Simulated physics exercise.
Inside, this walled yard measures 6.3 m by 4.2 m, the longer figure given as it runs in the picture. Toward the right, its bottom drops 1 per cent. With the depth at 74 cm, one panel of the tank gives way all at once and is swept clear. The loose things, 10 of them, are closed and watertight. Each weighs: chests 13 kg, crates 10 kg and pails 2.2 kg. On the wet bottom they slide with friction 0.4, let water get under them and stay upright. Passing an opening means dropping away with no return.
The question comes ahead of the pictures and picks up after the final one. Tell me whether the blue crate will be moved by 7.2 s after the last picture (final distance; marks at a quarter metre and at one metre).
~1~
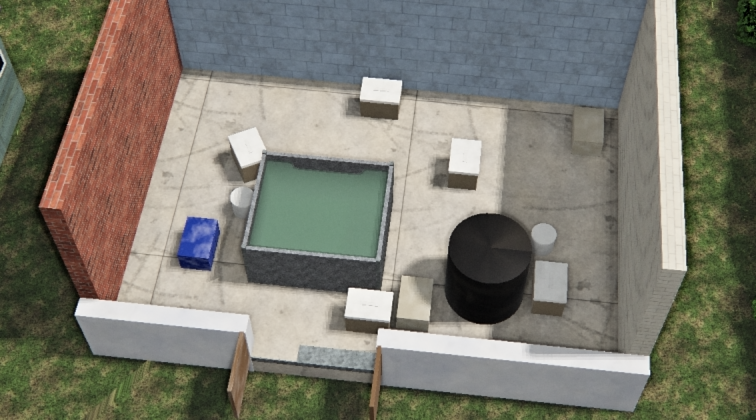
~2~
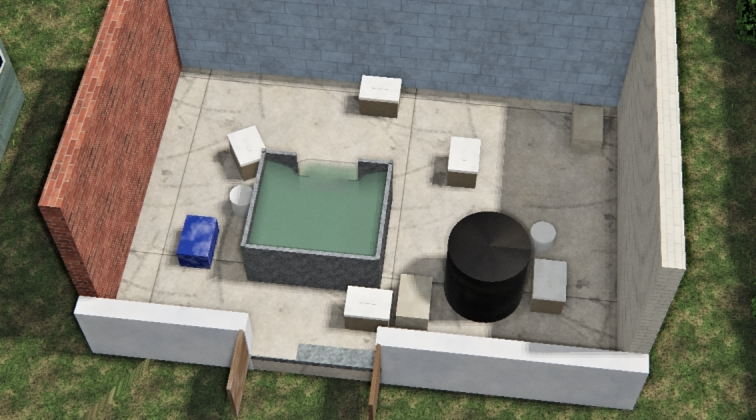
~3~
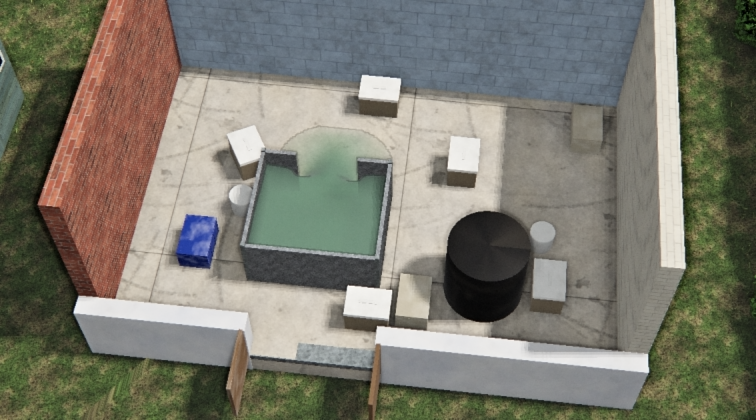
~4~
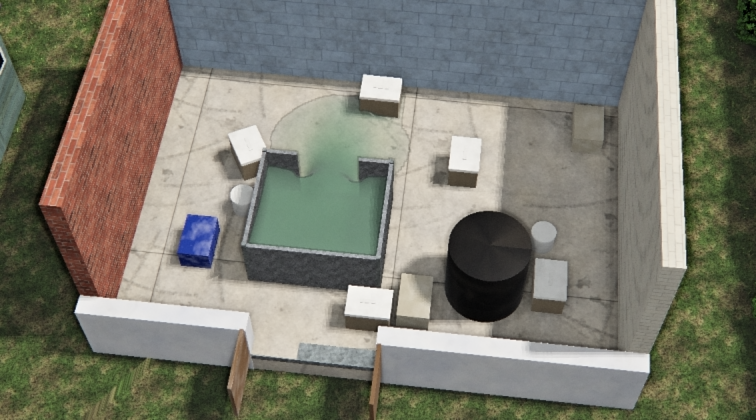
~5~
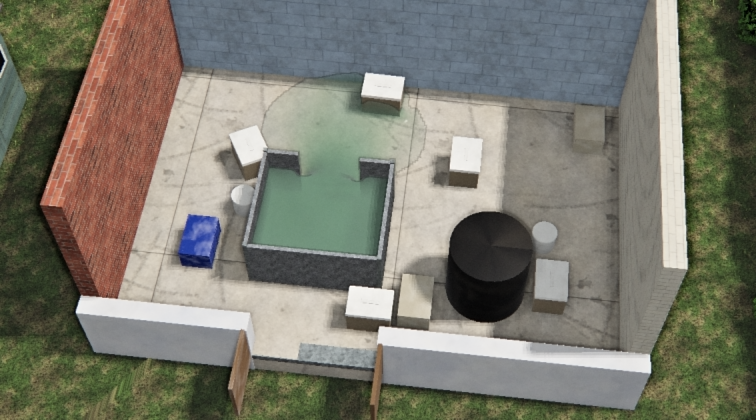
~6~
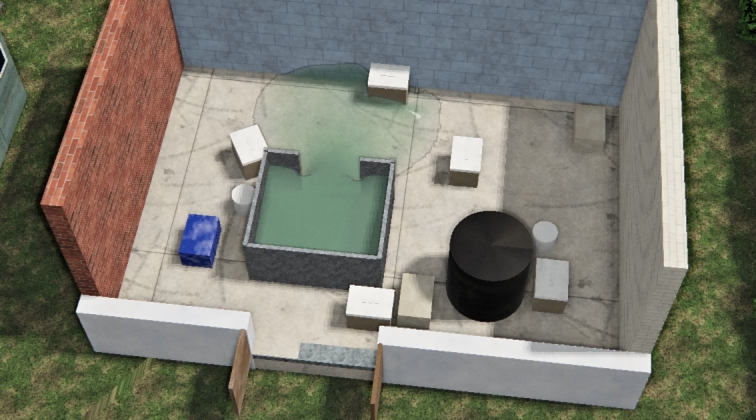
It will be left a long way off.
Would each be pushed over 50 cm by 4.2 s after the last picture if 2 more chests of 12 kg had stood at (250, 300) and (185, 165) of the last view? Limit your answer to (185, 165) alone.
For that one, the distance comes out beyond the mark.
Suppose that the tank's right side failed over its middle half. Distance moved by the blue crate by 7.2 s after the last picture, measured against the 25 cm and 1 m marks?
Afterwards the blue crate stays almost motionless.
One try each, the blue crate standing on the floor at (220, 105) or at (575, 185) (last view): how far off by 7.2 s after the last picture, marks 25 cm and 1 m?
Well, it gets swept off on the first try and gets swept off on the second.
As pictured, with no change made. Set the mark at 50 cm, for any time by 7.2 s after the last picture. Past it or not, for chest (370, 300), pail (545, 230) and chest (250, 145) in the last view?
Within the limit, then beyond the limit, then within the limit.
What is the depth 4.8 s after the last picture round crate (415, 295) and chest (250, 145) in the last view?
Depths: Near 2 cm, then near 5 cm.
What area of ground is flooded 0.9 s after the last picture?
About 9.5 m2.
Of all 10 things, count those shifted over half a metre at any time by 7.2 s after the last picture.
The count comes to 7.
Then, 0.9 s after the last picture the blue crate is near (199, 234), 0.0 m from its start, aground; 0 of 10 are out; 1 afloat.
Then, 2.8 s after the last picture the blue crate is near (210, 263), 0.5 m from its start, aground; 0 of 10 are out; 3 afloat.
Then, 4.8 s after the last picture the blue crate is near (304, 296), 1.7 m from its start, aground; 0 of 10 are out; 4 afloat.
Then, 7.2 s after the last picture the blue crate has gone out; 2 of 10 are out; 6 afloat.
